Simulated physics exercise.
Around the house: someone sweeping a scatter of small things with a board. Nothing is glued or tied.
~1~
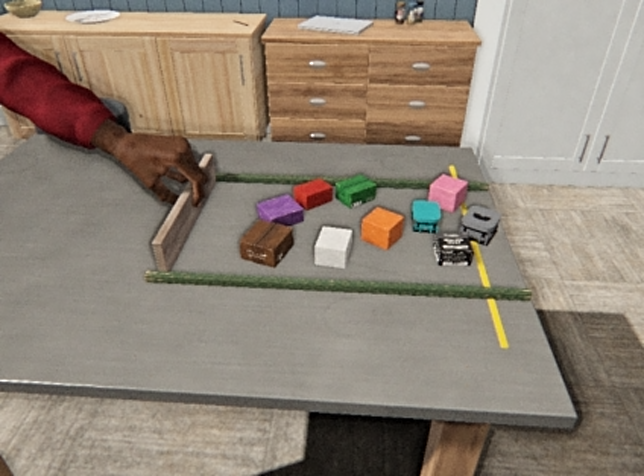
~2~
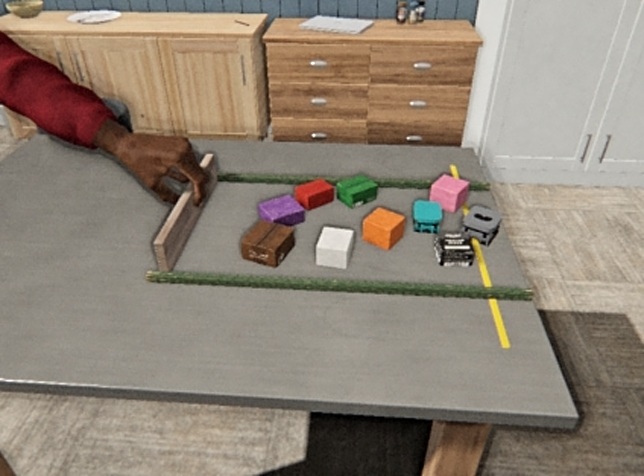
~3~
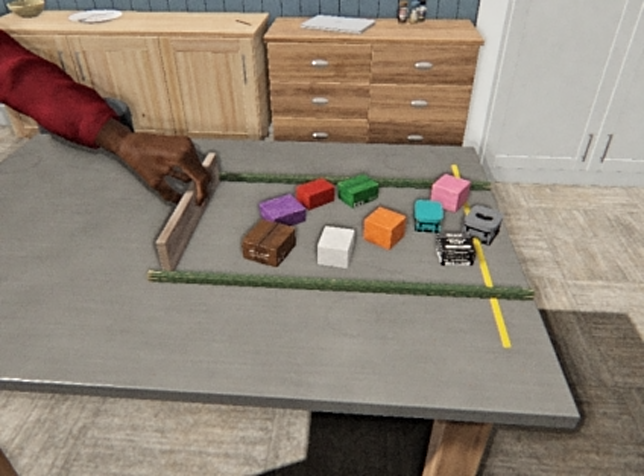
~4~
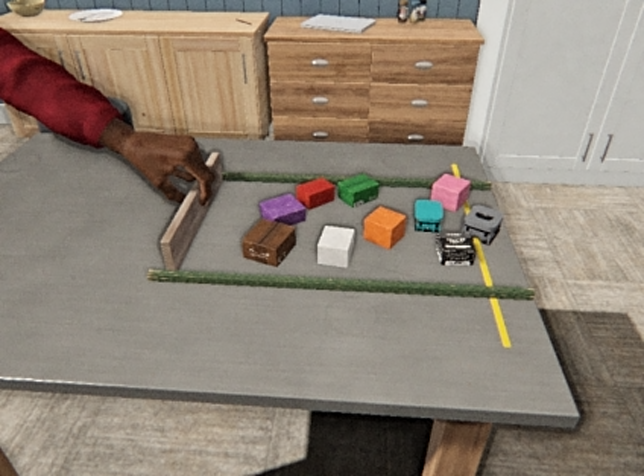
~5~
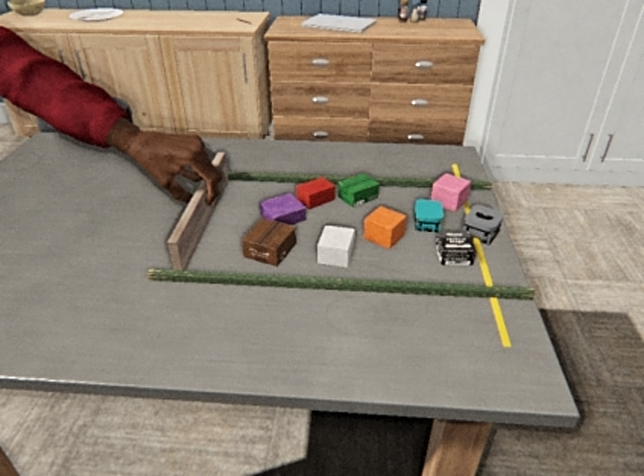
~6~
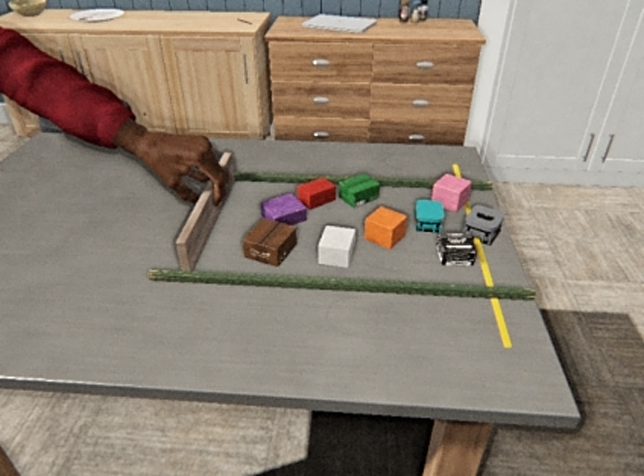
At first, a hand in a red sleeve holds a wooden board upright at the left of a grey table, beside scattered colourful small blocks and cases between two green strips. The hand then slides the board slightly rightward toward the brown and purple pieces, while the scattered objects stay almost still.
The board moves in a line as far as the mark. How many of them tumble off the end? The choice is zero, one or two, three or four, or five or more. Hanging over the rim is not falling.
The number that fall off is five or more.
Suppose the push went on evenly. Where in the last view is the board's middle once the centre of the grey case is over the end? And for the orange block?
About (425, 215), and (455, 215) for the other.
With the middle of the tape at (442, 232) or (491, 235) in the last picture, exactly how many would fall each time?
It would be 3 and 7.
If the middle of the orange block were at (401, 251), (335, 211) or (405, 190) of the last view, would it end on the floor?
In that order, it tumbles off; comes down; is lost.
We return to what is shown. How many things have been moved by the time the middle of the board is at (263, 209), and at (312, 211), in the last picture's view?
First 2, then 5.
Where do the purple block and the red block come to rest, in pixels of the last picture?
The purple block stops around (494, 227); the red block around (478, 195).
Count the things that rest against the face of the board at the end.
It touches 3.
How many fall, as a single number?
It comes to 7.
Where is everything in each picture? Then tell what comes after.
In the first picture, grey case (480, 226); pink block (448, 193); black box (453, 249); board (189, 208); tape (472, 235).
In the second picture, pink block (449, 194); orange block (384, 229).
In the third picture, black box (455, 249); turquoise case (428, 217).
In the fourth picture, grey case (482, 225); brown box (270, 242).
In the fifth picture, pink block (451, 192); red block (316, 193).
In the sixth picture, grey case (483, 225); pink block (451, 193); black box (456, 248); board (210, 207); tape (475, 234).
Soon after, none off yet; grey case at rest near (483, 225); pink block at rest near (451, 193); black box at rest near (456, 248).
After that, none off yet; grey case at rest near (483, 225); pink block moving near (457, 194); black box displaced a little near (475, 250).
In the end, the number that fall off is five or more; gone, white block, green box, orange block, turquoise case, black box, pink block and grey case.
